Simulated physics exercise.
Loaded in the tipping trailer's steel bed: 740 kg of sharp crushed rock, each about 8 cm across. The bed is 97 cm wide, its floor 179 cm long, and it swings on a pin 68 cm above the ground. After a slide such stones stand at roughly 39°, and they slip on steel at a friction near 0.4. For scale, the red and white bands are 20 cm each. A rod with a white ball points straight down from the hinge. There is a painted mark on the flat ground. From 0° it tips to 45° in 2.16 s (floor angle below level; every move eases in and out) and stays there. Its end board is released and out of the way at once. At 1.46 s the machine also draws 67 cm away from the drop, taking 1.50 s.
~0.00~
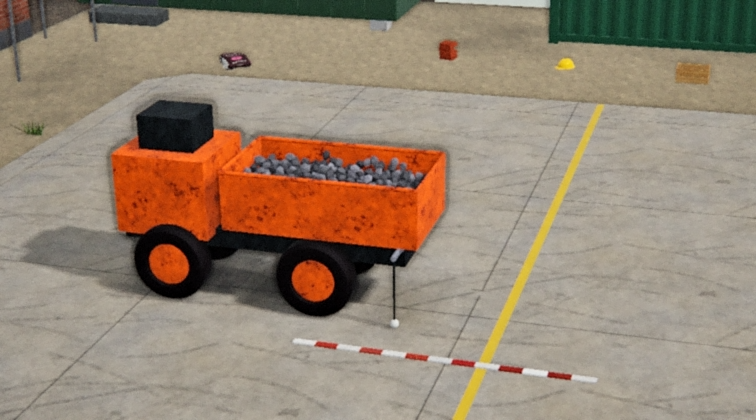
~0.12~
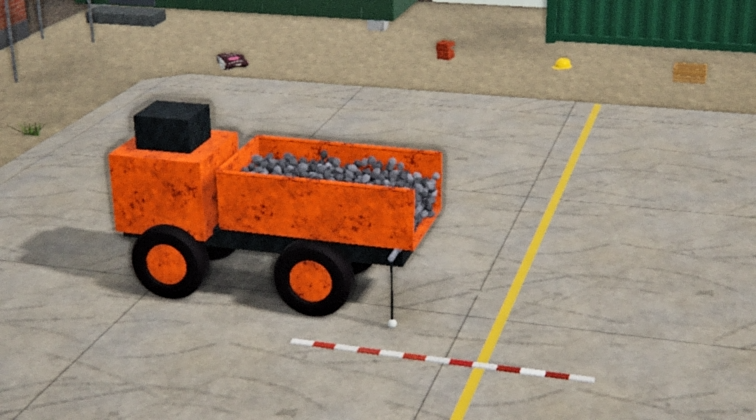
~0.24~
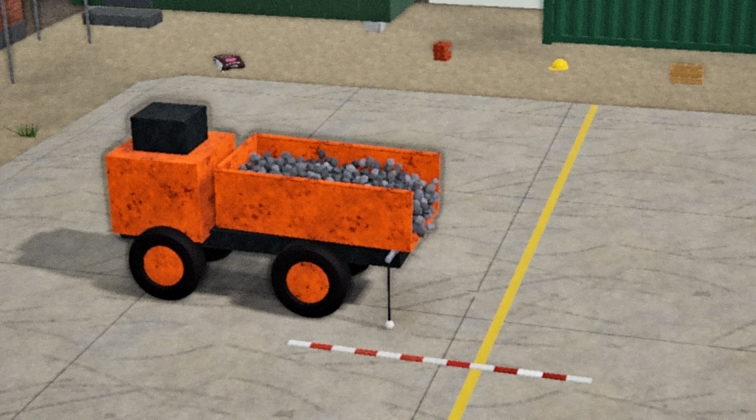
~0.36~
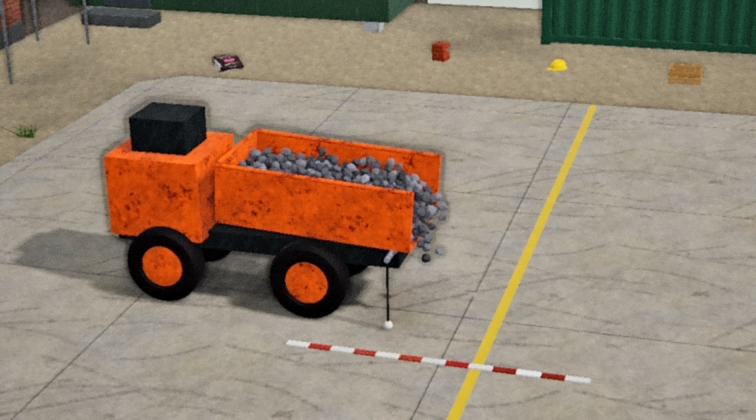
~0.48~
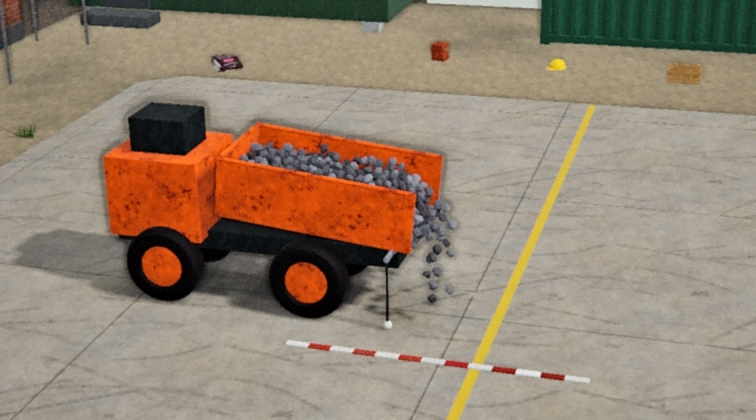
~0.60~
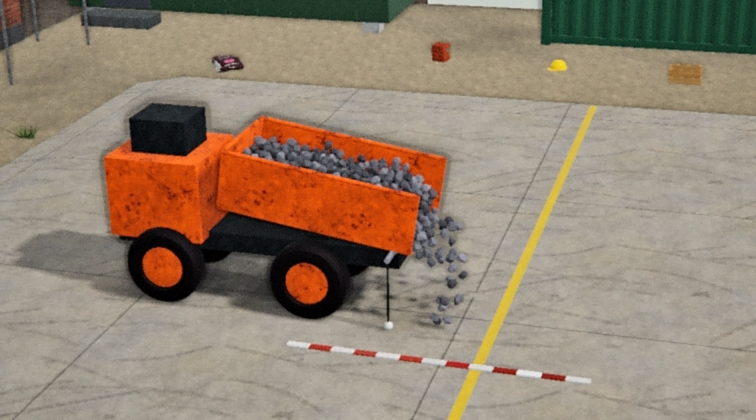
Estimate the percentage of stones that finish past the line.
About 20 per cent.
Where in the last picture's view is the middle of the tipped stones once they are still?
Around (458, 301).
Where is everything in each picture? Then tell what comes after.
The first picture shows lip at (416, 250), floor tilted 0°, highest stones at (332, 162).
In the second picture, the bed is at 0°, its lip at (414, 250); the top of the load is at (330, 162); the stones move at 0.1 m/s on average.
In the third picture, the bed is at 2°, its lip at (411, 251); the top of the load is at (315, 160); 1 % has left.
In the fourth picture, the bed is at 3°, its lip at (410, 252); the top of the load is at (276, 156); 2 % has left.
In the fifth picture, the bed is at 6°, its lip at (410, 253); the top of the load is at (276, 150); 3 % has left.
The sixth picture shows lip at (411, 254), floor tilted 8°, highest stones at (273, 146); 4 % has left.
After 1.6 s the floor is at 38°; 67 % in the bed, 32 % short of the line, 1 % past the line; the foremost stones are at (507, 309).
After 2.3 s the floor is at 45°; 2 % in the bed, 83 % short of the line, 15 % past the line; the foremost stones are at (549, 318).
After 3.4 s the floor is at 45°; 0 % in the bed, 81 % short of the line, 19 % past the line; the foremost stones are at (586, 301).
After 6.2 s the floor is at 45°; 0 % in the bed, 81 % short of the line, 19 % past the line; the foremost stones are at (586, 301).
